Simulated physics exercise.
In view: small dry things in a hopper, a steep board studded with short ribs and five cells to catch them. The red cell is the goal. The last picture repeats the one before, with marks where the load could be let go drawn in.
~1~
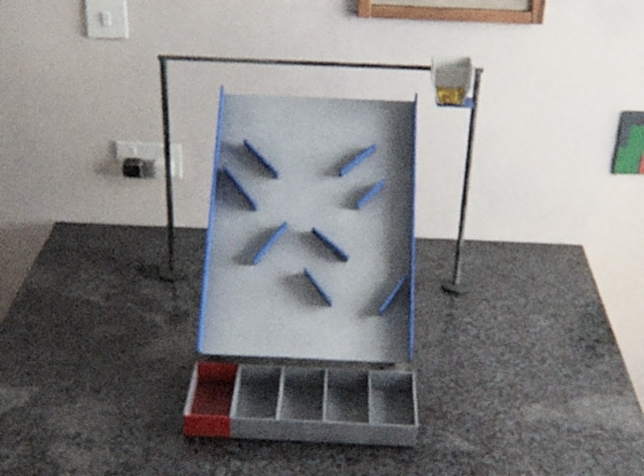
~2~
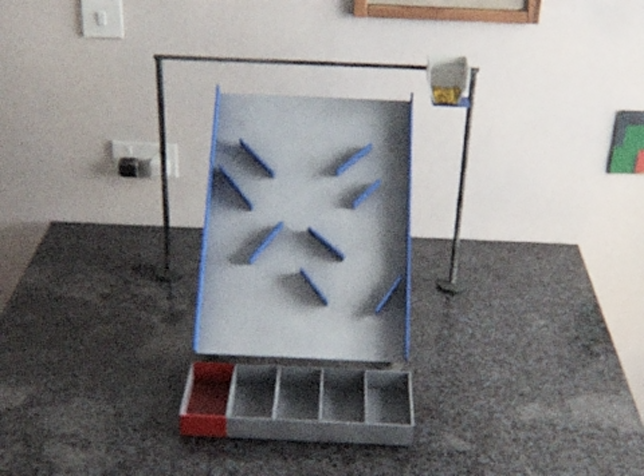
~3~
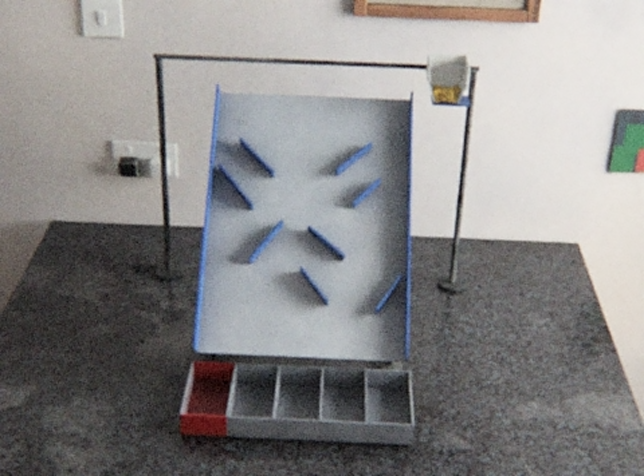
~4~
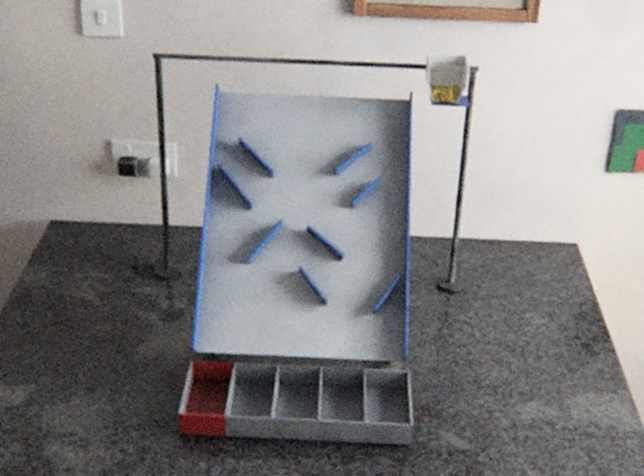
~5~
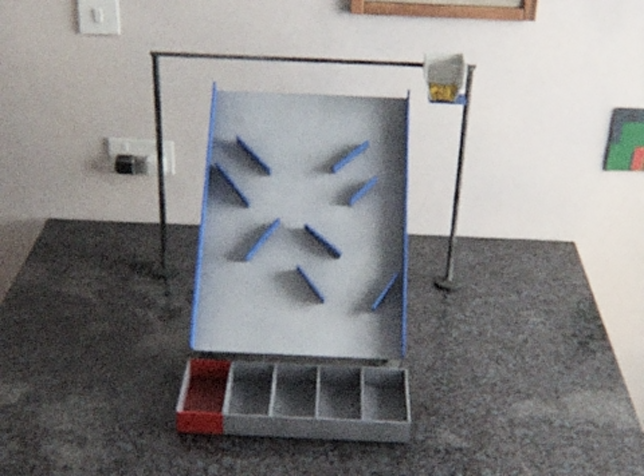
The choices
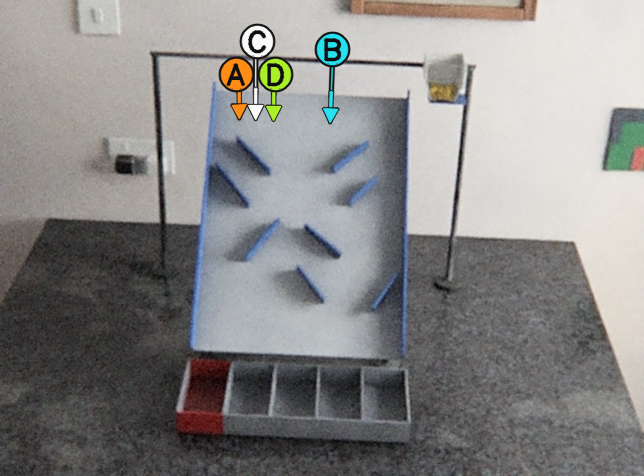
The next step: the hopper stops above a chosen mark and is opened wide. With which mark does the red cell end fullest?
A is best.
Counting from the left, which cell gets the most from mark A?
It is the first one.
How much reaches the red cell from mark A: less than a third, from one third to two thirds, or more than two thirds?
It is from one third to two thirds.
On the marked copy, mark A meets the board at (239, 113); mark B meets the board at (330, 117); mark C meets the board at (255, 114); mark D meets the board at (273, 115).
If A is chosen, close to half in the red cell, close to a third in other cells, only a few held on the board, a small share outside the box.
If B is chosen, a small share in the red cell, the bulk in other cells, a small share outside the box.
If C is chosen, a small share in the red cell, the bulk in other cells.
If D is chosen, a small share in the red cell, all but a few in other cells.
